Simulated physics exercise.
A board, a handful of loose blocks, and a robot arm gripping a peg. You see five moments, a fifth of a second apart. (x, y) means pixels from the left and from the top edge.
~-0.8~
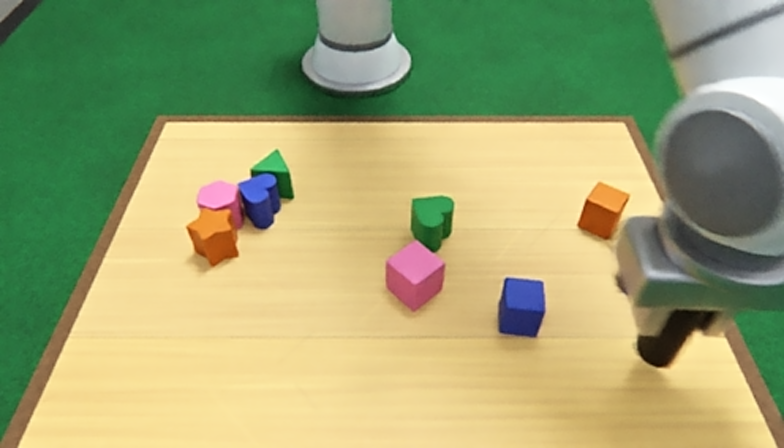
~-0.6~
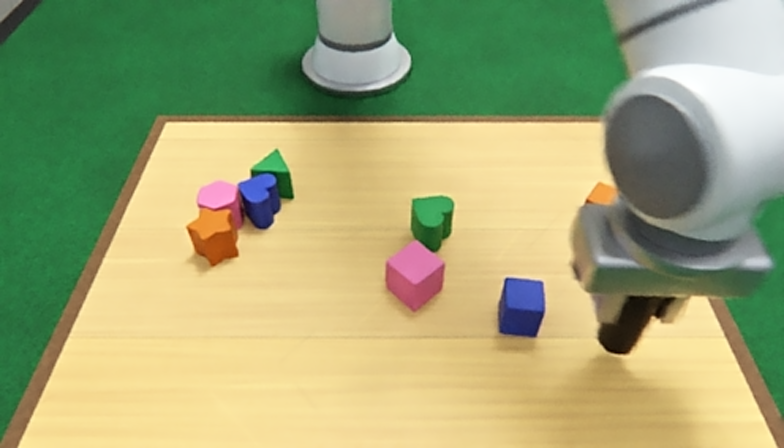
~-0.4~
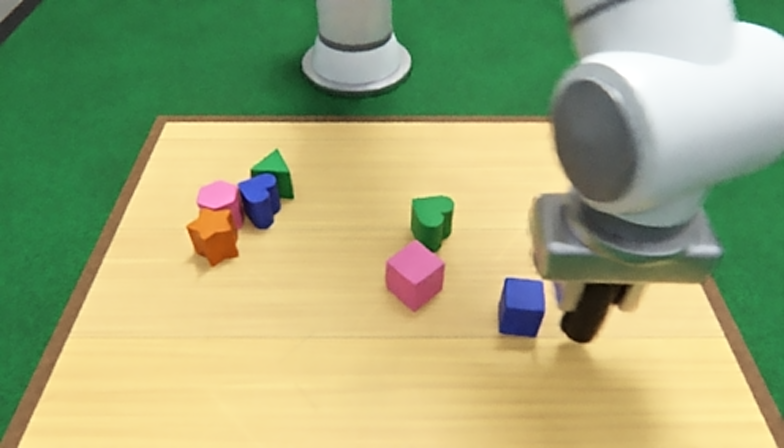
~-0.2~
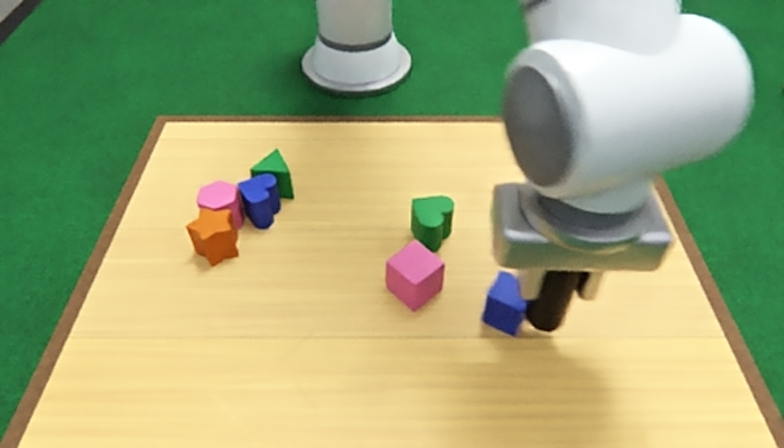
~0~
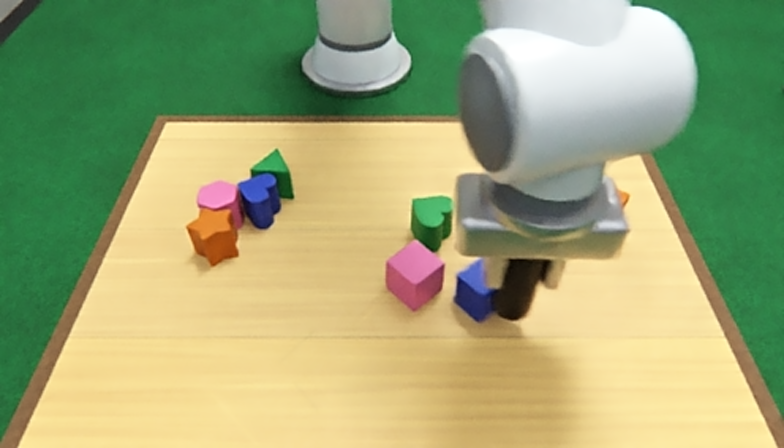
A white robot arm holding a dark peg moves leftward over a pale wooden board on a green floor, seen from above by a still camera. A pink hexagon, orange star, blue heart and green triangle cluster at left, with a green heart, pink cube and blue cube nearer the middle and an orange block at right. The peg reaches the blue cube and pushes it left, turning it, toward the pink cube.
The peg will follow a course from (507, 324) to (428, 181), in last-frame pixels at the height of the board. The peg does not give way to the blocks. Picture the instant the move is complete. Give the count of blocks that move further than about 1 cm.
That's three or more.
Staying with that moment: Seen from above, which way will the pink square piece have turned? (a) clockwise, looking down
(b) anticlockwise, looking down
Correct choice: B.
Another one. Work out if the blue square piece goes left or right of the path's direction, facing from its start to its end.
The shift is to the left of that direction.
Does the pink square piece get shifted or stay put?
Displaced, by a centimetre or more.
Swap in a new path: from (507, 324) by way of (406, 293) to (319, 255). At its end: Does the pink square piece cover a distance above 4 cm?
Yes - that is the case.
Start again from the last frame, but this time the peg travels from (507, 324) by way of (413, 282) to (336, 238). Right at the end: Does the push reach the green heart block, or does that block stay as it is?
Here's my answer: The green heart block gets displaced.
On the path given first. One third of the way, peg (479, 250); pink square piece (401, 257), turned 30° anticlockwise; blue square piece (443, 238), turned 55° anticlockwise.
Two thirds of the way, peg (452, 203); pink square piece (400, 257), turned 30° anticlockwise; green heart block (423, 198), turned 45° anticlockwise; blue square piece (439, 236), turned 65° anticlockwise.
At the end, peg (429, 163); pink square piece (400, 257), turned 30° anticlockwise; green heart block (421, 196), turned 60° anticlockwise; blue square piece (439, 236), turned 65° anticlockwise.
